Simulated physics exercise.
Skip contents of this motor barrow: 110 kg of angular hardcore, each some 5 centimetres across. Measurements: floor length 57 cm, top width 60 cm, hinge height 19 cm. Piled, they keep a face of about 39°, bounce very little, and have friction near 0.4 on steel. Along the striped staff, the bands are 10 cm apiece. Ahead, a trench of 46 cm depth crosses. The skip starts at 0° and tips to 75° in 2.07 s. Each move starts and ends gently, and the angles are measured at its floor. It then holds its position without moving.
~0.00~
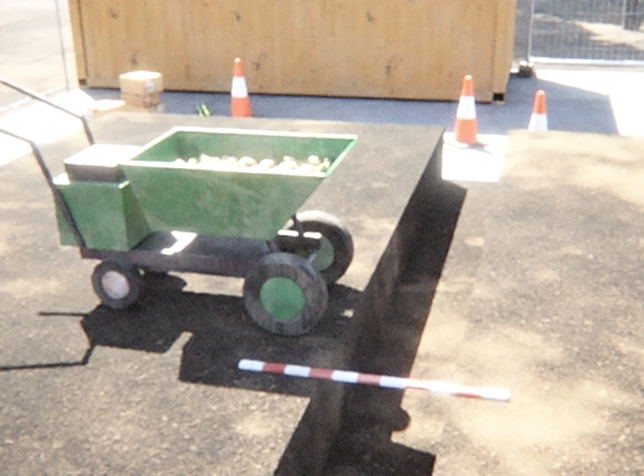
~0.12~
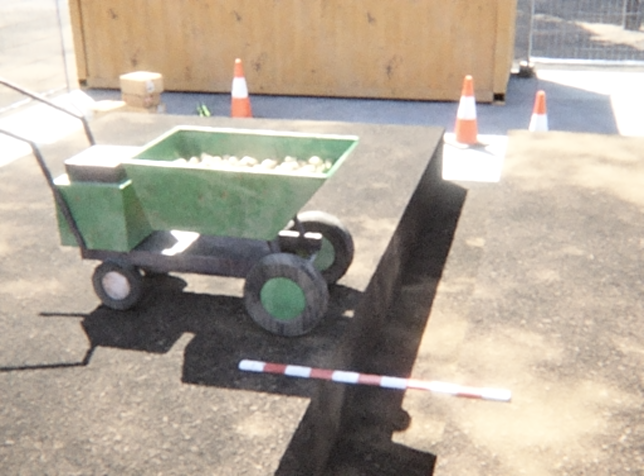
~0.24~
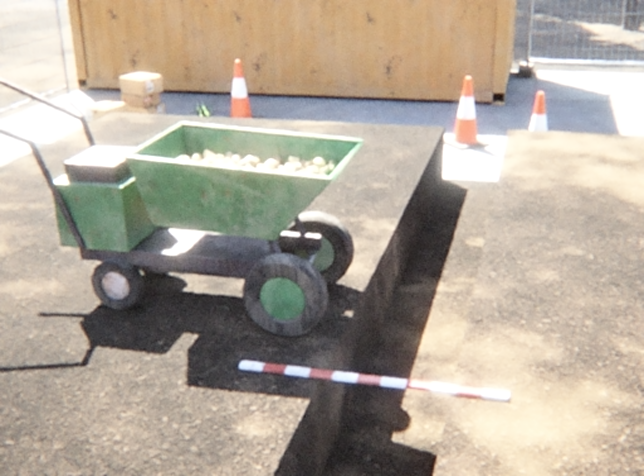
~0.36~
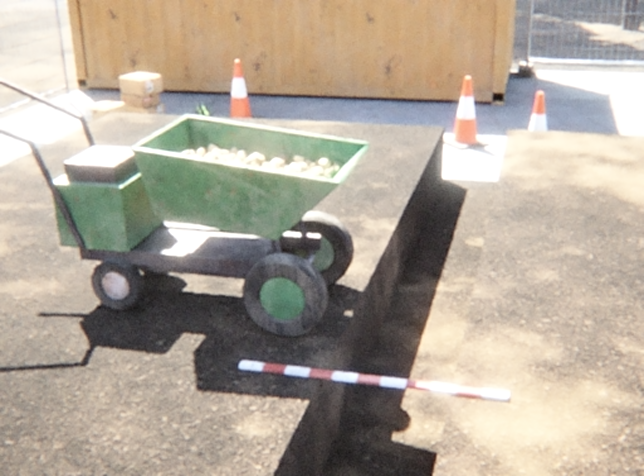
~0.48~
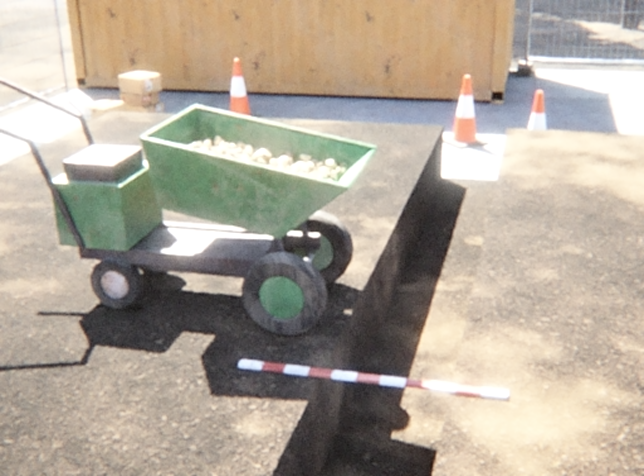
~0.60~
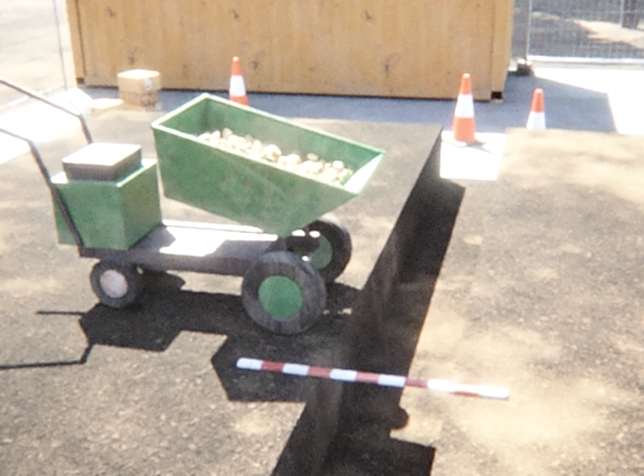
On a sunlit paved yard crossed by a trench, a green motor barrow holding pale stones stands near a striped staff, with traffic cones behind. Its skip begins nearly level, then its left end gradually rises off the frame, leaving the skip slanting down toward the trench with the stones still inside.
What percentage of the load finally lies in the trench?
About 74 per cent.
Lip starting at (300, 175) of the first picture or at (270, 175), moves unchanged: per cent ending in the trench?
95 % and 100 %.
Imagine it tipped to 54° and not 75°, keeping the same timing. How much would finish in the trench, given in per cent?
About 0%.
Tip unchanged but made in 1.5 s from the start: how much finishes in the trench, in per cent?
About 70 percent, I'd say.
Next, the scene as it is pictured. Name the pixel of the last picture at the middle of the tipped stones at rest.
Somewhere near pixel (443, 388).
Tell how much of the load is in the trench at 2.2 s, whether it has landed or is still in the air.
About 25 per cent by then.
After 1.5 s the floor is at 63°; 100 % in the skip; the foremost stones are at (411, 251).
After 2.2 s the floor is at 75°; 57 % in the skip, 26 % in the trench, 16 % past the trench; the foremost stones are at (535, 324).
After 2.5 s the floor is at 75°; 25 % in the skip, 47 % in the trench, 28 % past the trench; the foremost stones are at (594, 343).
After 4.5 s the floor is at 75°; 0 % in the skip, 74 % in the trench, 26 % past the trench; the foremost stones are at (600, 341).
